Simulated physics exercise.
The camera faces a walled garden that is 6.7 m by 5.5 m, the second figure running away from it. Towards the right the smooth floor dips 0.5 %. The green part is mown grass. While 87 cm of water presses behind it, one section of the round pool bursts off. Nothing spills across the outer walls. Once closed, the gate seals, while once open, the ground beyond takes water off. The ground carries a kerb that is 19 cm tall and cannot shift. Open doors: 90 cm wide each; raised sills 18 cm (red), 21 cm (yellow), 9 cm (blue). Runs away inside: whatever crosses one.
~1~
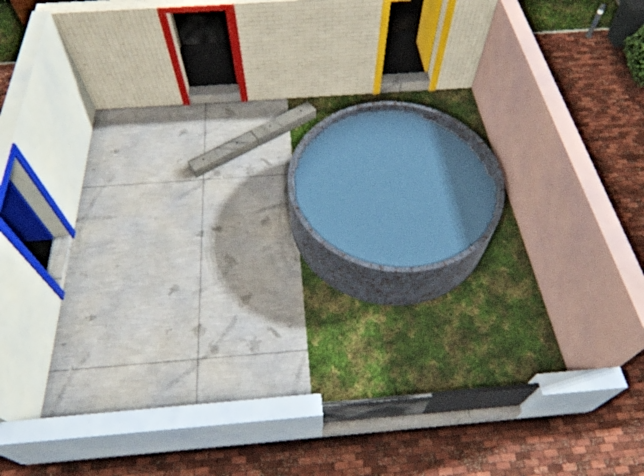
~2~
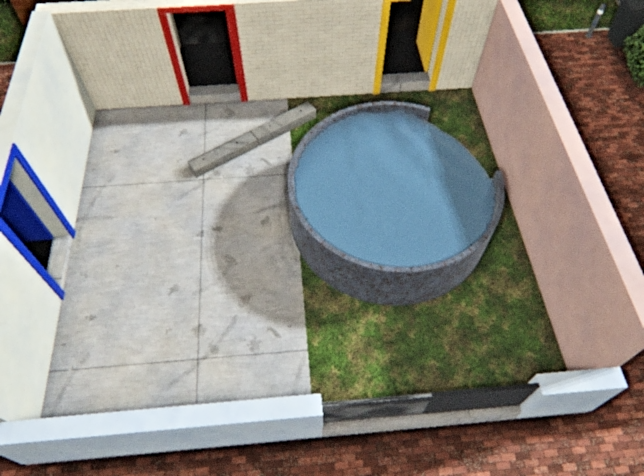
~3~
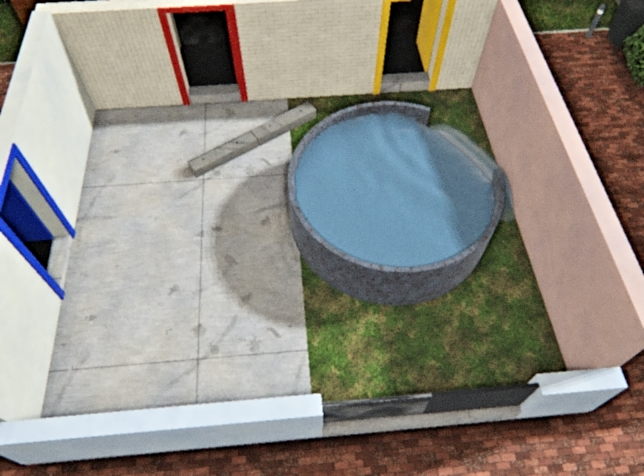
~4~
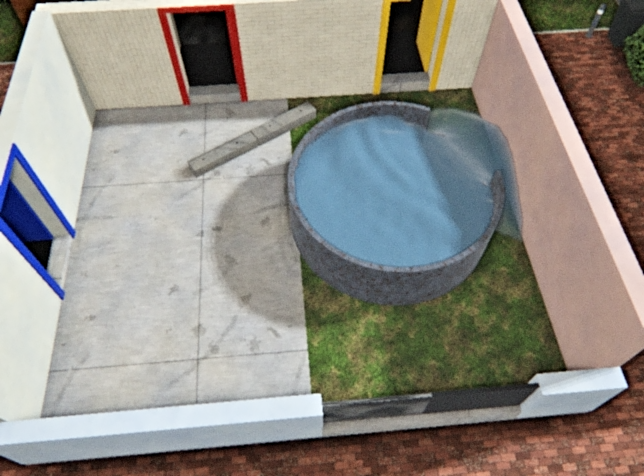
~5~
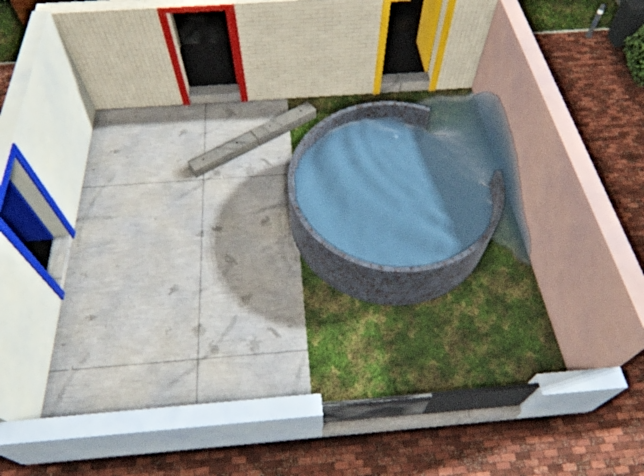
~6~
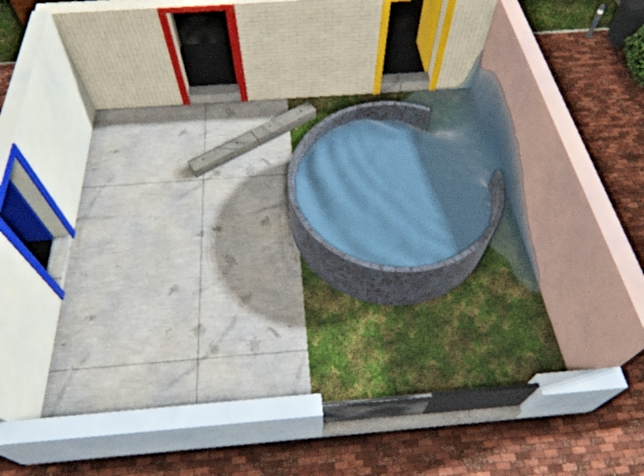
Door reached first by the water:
Yellow door.
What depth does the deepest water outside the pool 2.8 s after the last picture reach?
39 cm or so.
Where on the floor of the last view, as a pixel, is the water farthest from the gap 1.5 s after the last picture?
Roughly at pixel (211, 108).
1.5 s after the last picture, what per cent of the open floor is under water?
I'd guess around 35 %.
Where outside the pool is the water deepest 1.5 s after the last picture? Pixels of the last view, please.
Spot: Approx. (472, 93).
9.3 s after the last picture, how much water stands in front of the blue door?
Close to 14.0 cm of depth.
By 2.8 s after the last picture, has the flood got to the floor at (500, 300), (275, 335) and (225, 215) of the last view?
Going through the three points: Awash, then not yet touched, then awash.
A moment later water covers 20 % of the floor and is deepest (86 cm) near (472, 93); red door not reached, yellow door reached 0.2 s after the last picture, blue door not reached.
Soon after water covers 35 % of the floor and is deepest (68 cm) near (472, 93); red door reached 1.4 s after the last picture, yellow door reached 0.2 s after the last picture, blue door not reached.
Next water covers 75 % of the floor and is deepest (39 cm) near (493, 188); red door reached 1.4 s after the last picture, yellow door reached 0.2 s after the last picture, blue door not reached.
Later on water covers 95 % of the floor and is deepest (28 cm) near (38, 436); red door reached 1.4 s after the last picture, yellow door reached 0.2 s after the last picture, blue door reached 3.0 s after the last picture.
At the end water covers 95 % of the floor and is deepest (24 cm) near (231, 162); red door reached 1.4 s after the last picture, yellow door reached 0.2 s after the last picture, blue door reached 3.0 s after the last picture.
